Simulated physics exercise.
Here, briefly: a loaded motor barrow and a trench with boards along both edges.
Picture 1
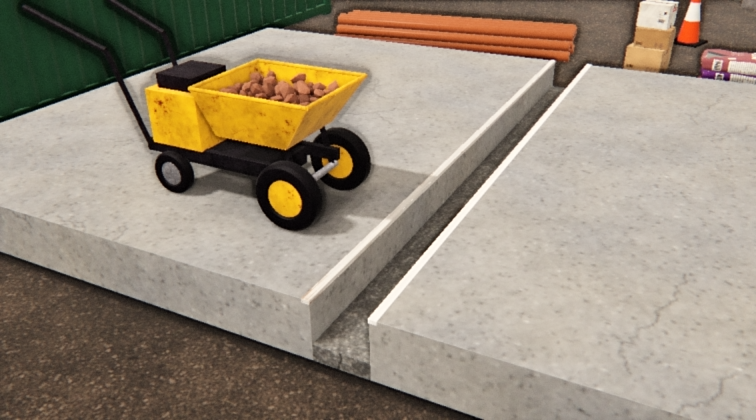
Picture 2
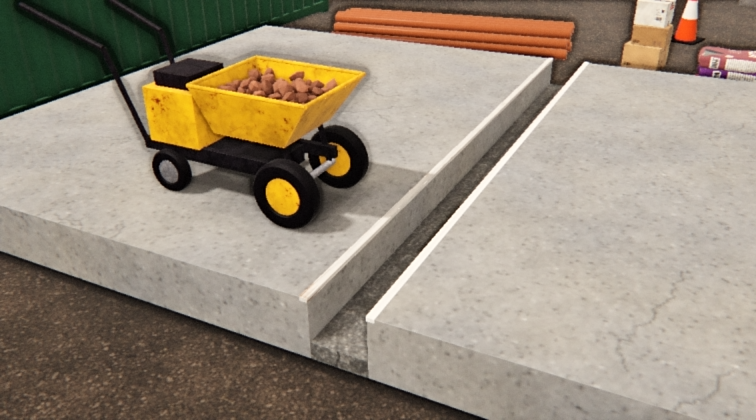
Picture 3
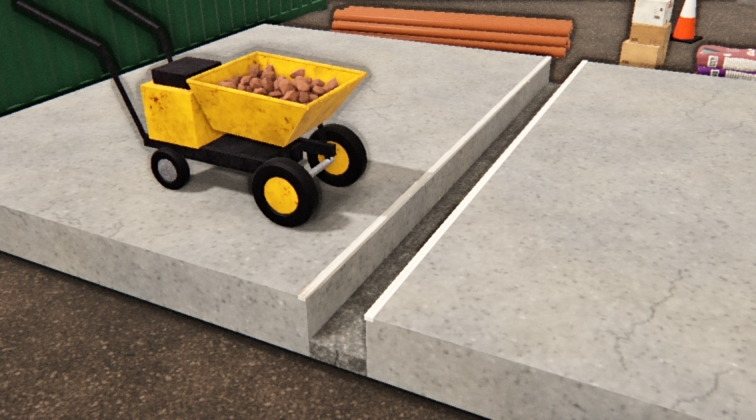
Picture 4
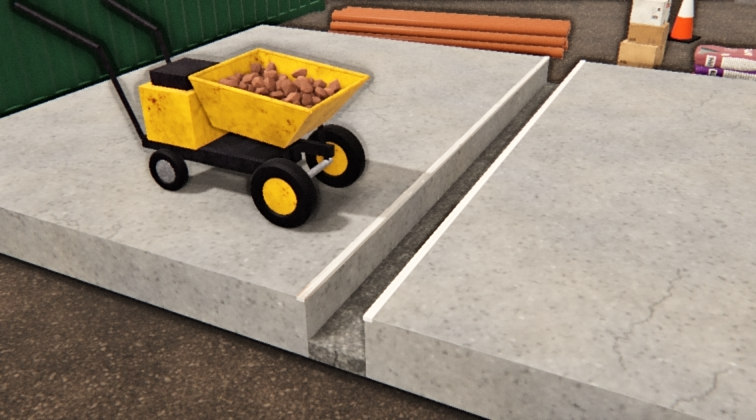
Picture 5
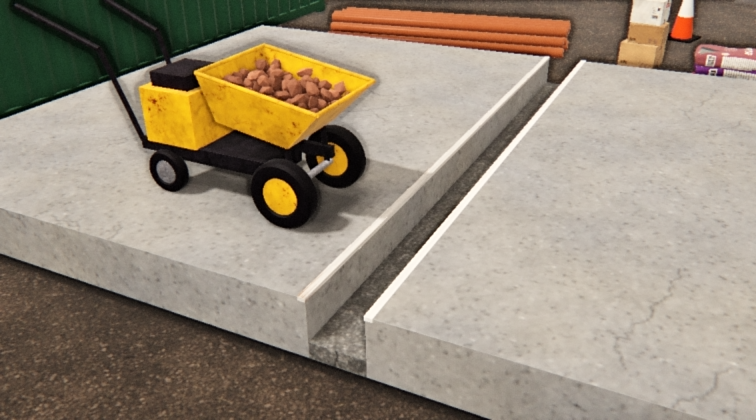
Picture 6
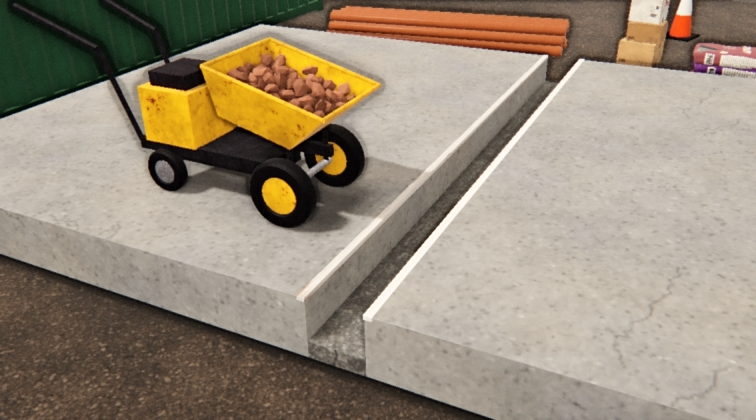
At first, a yellow motor barrow loaded with brown rubble stands with its skip level on a concrete slab, beside a trench with boards along both edges. Then the skip begins to tilt toward the right, slowly at first, until it is clearly tipped, while the wheels stay put.
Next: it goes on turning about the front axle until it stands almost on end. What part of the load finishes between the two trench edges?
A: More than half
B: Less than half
More than half (A).
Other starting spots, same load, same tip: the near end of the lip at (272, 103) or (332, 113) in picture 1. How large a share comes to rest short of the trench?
I'd put it at around 10 percent the first time and 0 percent the second.
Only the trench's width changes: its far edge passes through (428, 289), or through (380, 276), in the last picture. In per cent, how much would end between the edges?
Roughly 100 per cent, then roughly 60 per cent.
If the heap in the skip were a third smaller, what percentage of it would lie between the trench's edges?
Near 100 %.
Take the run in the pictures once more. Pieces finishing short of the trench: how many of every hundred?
Roughly 0 in a hundred.
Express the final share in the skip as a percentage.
It is some 0 percent.
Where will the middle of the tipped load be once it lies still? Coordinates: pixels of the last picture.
Roughly pixel (413, 251).
Soon after the last picture, skip tipped steeply; all in the skip.
A little later, skip tipped right over; most in the skip; about a quarter in or heaped over the trench; a stray few beyond it.
Later still, skip tipped right over; a stray few in the skip; most in or heaped over the trench; a small part beyond it.
By the end, skip tipped right over; most in or heaped over the trench; a small part beyond it.
